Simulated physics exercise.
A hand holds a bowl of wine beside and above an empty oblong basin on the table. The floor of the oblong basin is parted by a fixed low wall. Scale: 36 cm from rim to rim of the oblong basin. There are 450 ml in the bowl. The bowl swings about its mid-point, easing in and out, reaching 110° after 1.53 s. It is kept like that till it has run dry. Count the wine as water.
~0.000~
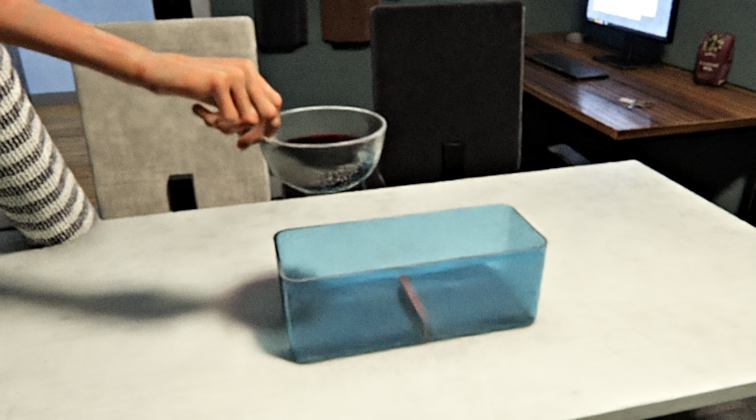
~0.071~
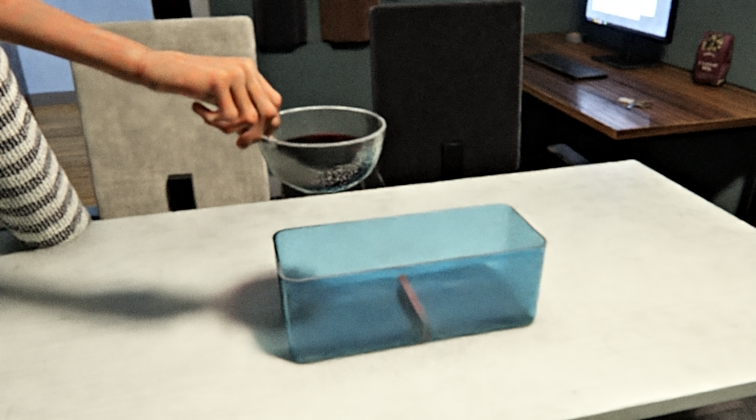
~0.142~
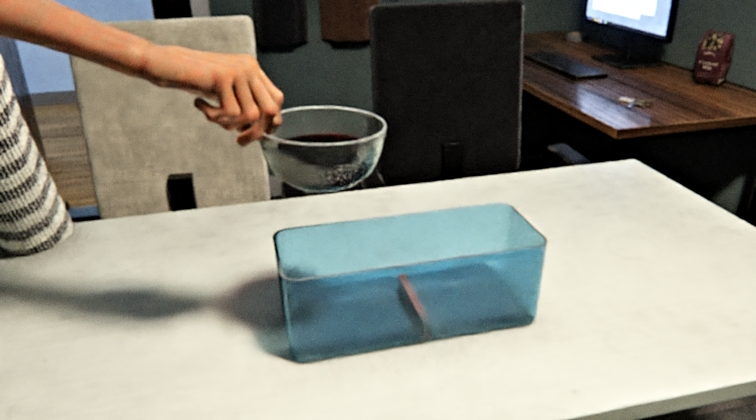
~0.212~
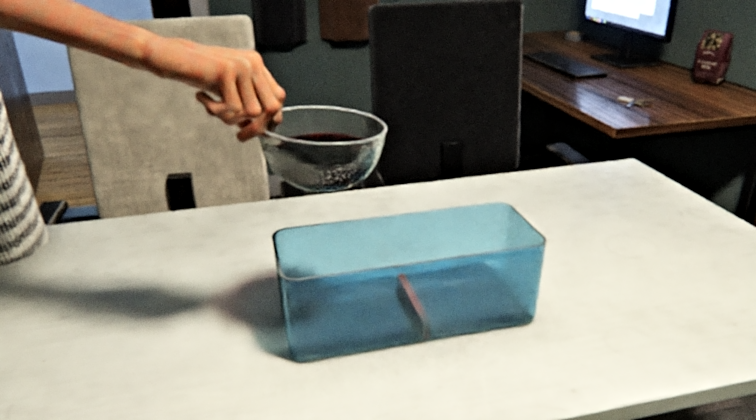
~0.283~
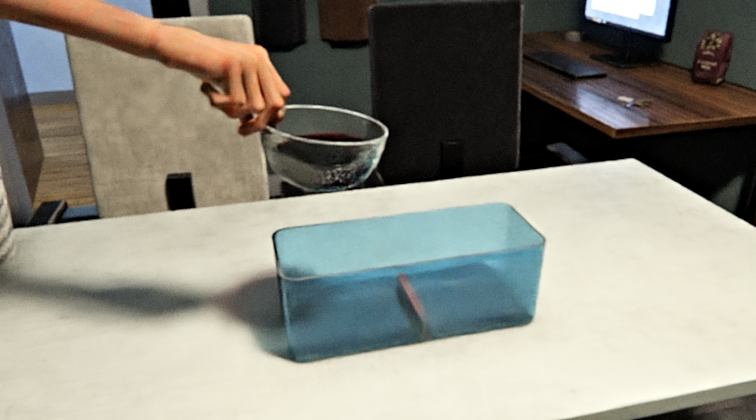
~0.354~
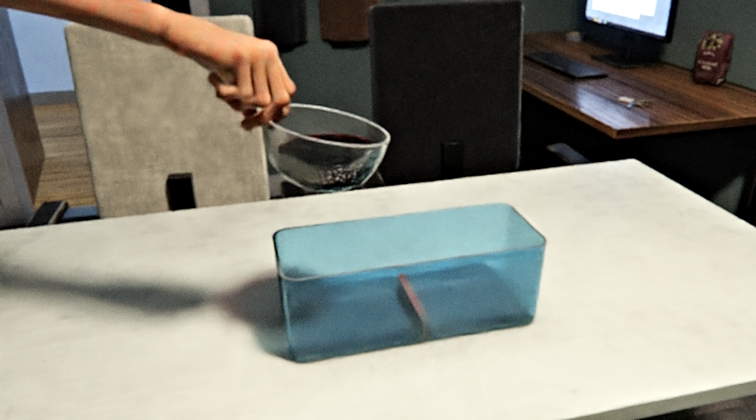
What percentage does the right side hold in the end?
Roughly 62 per cent is past the wall.
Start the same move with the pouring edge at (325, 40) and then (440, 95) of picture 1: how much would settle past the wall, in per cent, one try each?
First 10, then 90 per cent.
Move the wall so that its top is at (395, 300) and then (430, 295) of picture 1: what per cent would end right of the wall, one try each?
First 85, then 35 per cent.
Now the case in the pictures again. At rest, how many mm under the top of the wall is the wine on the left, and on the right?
Left about 22 mm, right about 16 mm.
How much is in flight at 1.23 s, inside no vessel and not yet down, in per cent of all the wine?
About 7 per cent.
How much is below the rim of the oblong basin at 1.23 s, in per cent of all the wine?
About 90 per cent.
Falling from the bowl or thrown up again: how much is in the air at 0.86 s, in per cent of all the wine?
Some 30 per cent.
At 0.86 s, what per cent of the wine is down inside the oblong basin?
Some 14 per cent.
Then, 0.86 s in, the tilt is 65° and 57 per cent is still to pour, 3 is left of the wall and 10 right of it.
Then, 1.23 s in, the tilt is 100° and 2 per cent is still to pour, 30 is left of the wall and 61 right of it.
Then, 1.61 s in, the tilt is 110° and 0 per cent is still to pour, 37 is left of the wall and 62 right of it.
Then, 2.03 s in, the tilt is 110° and 0 per cent is still to pour, 38 is left of the wall and 62 right of it.
Finally, 38 per cent lies left of the wall, 62 right of it and 0 outside.
